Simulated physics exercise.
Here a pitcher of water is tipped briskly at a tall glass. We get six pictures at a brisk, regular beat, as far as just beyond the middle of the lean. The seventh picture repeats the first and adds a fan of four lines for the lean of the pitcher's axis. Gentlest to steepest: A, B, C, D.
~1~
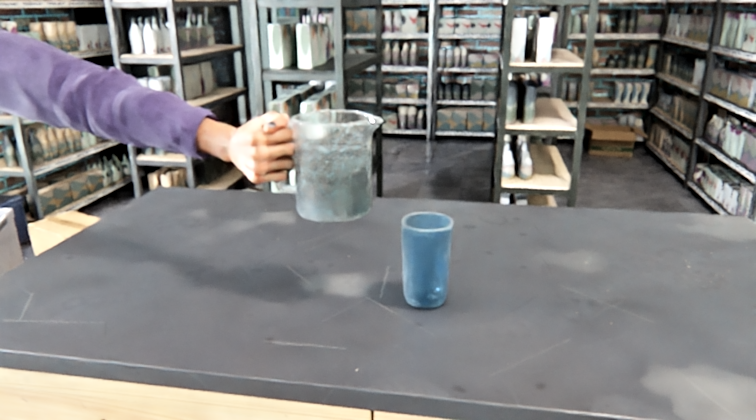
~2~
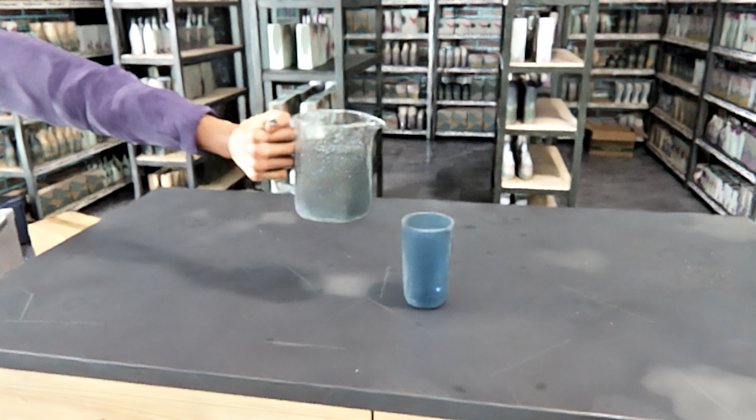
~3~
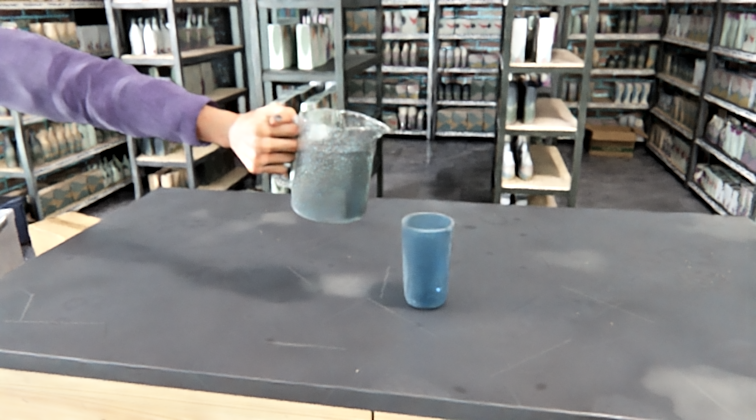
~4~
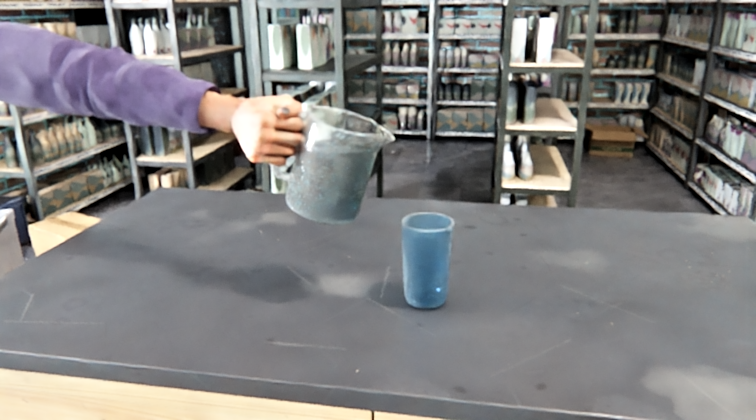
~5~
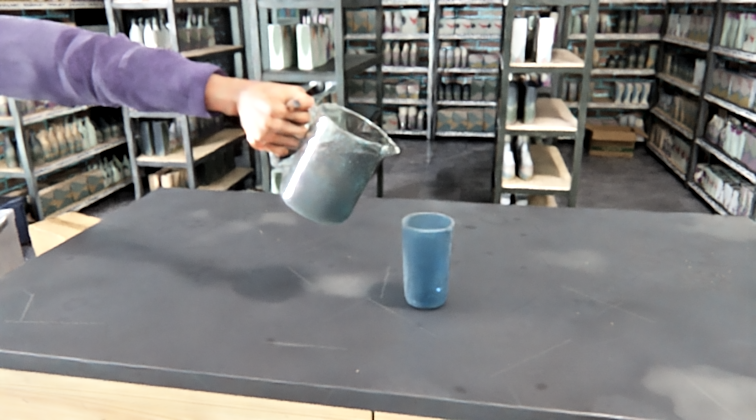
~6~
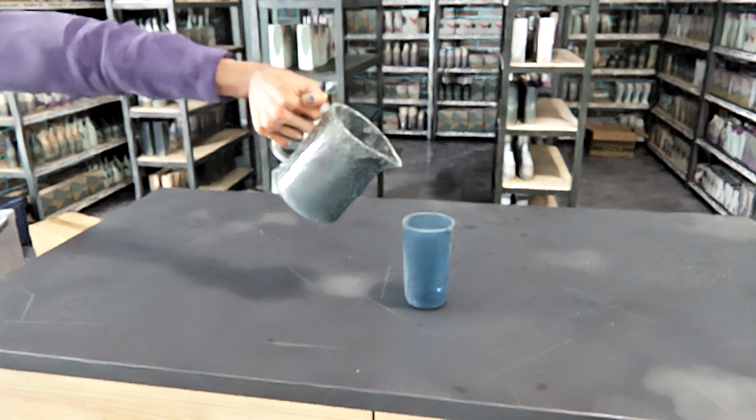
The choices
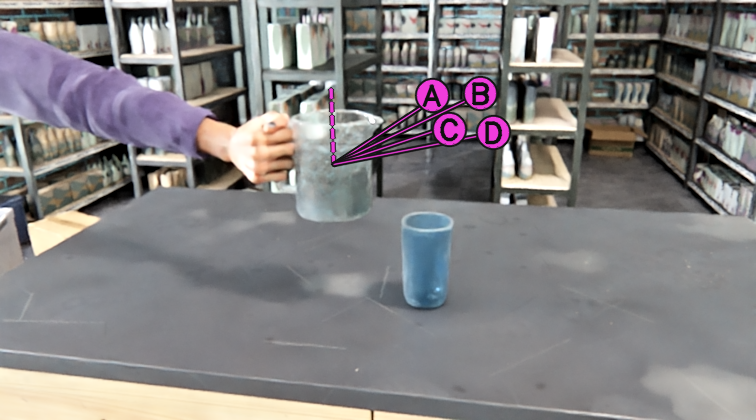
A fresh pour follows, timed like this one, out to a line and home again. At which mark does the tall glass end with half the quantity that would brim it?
Take B.
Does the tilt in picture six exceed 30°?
Yes, it does.
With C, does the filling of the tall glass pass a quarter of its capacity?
Yes.
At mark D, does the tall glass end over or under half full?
Over half.
On the marked copy, A at (420, 107); B at (465, 101); C at (432, 131); D at (476, 136).
With A, the tall glass ends with about 33 % of what it can hold.
With B, the tall glass ends with about 50 % of what it can hold.
With C, the tall glass ends with about 73 % of what it can hold.
With D, the tall glass ends with about 88 % of what it can hold; 7 % of the water is spilt.
